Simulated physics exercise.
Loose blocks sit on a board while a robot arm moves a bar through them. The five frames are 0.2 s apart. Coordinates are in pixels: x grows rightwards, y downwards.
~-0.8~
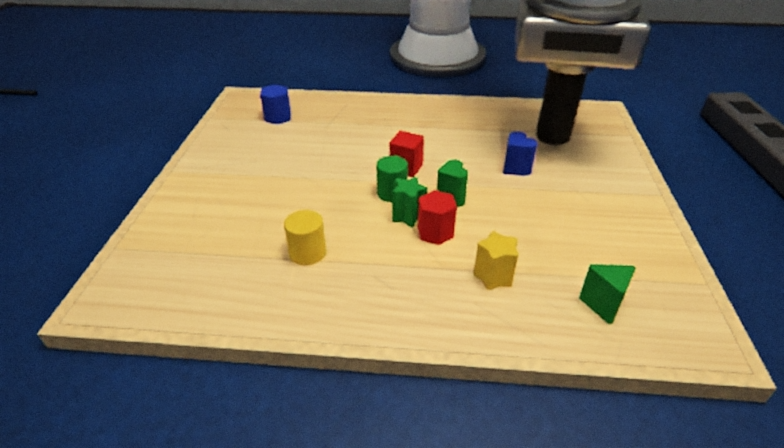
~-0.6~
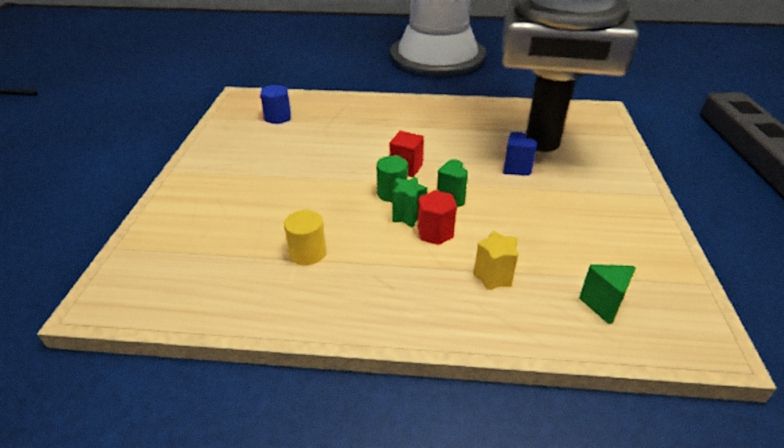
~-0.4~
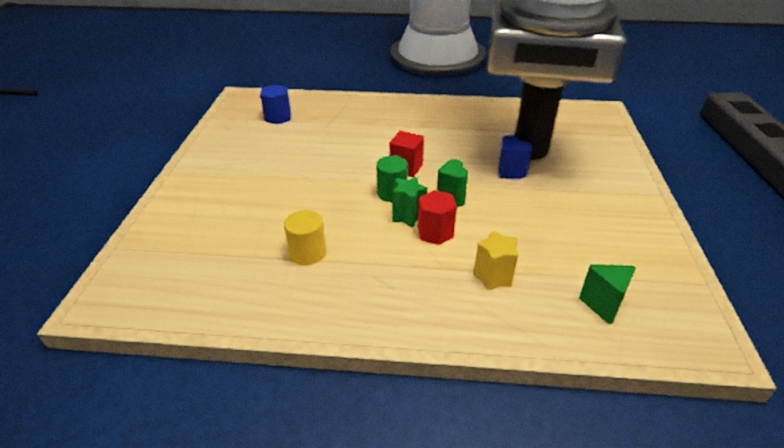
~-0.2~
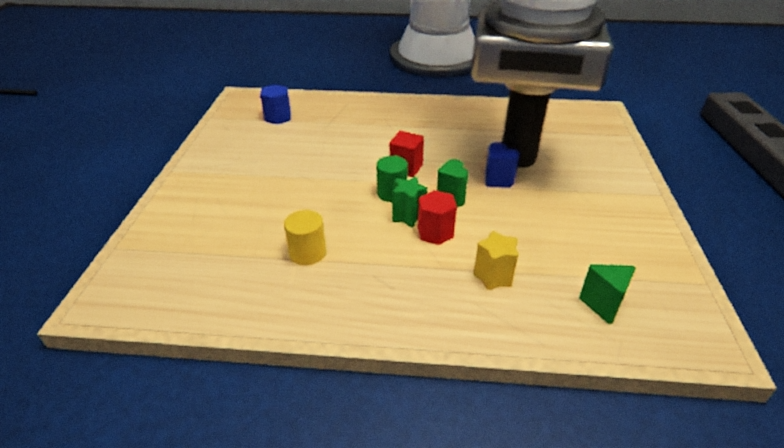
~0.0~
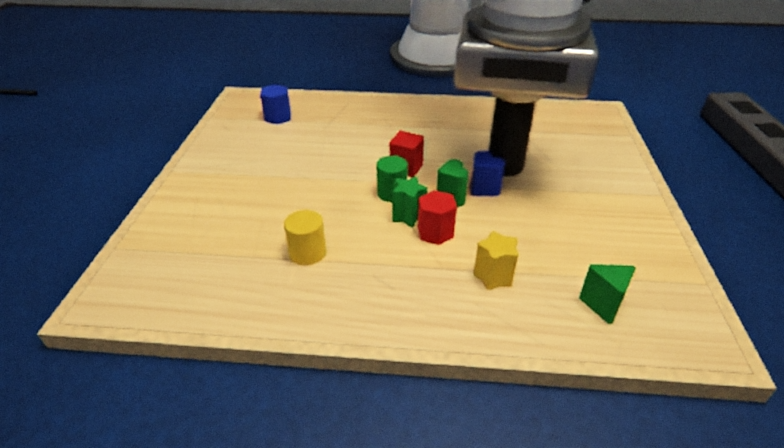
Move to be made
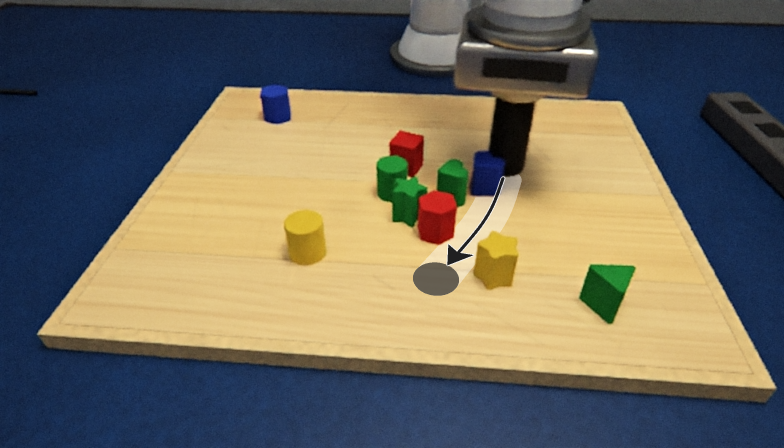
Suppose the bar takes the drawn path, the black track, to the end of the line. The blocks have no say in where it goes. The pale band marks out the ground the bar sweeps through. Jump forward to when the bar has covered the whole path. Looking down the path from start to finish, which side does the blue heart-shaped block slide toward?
Its shift is rightward.
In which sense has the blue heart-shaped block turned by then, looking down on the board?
Looking from above, the answer is clockwise.
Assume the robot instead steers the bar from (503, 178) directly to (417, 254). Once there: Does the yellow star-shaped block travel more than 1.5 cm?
The answer is no.
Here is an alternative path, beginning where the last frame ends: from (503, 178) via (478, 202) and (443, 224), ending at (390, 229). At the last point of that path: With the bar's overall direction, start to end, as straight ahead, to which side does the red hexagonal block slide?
It goes toward the left-hand side.
The line goes from (503, 178) via (481, 225), ending at (436, 279).
What follows on the original path. One third of the way, bar (492, 198); green heart-shaped block (449, 170), turned 30° clockwise; blue heart-shaped block (467, 187), turned 20° clockwise.
Two thirds of the way, bar (468, 231); red hexagonal block (414, 209), turned 30° anticlockwise; green heart-shaped block (449, 170), turned 30° clockwise; blue heart-shaped block (442, 197), turned 75° clockwise.
At the end, bar (437, 267); green star-shaped block unmoved; red hexagonal block (413, 210), turned 30° anticlockwise; green heart-shaped block (449, 170), turned 30° clockwise; blue heart-shaped block (442, 198), turned 80° clockwise; yellow star-shaped block unmoved.
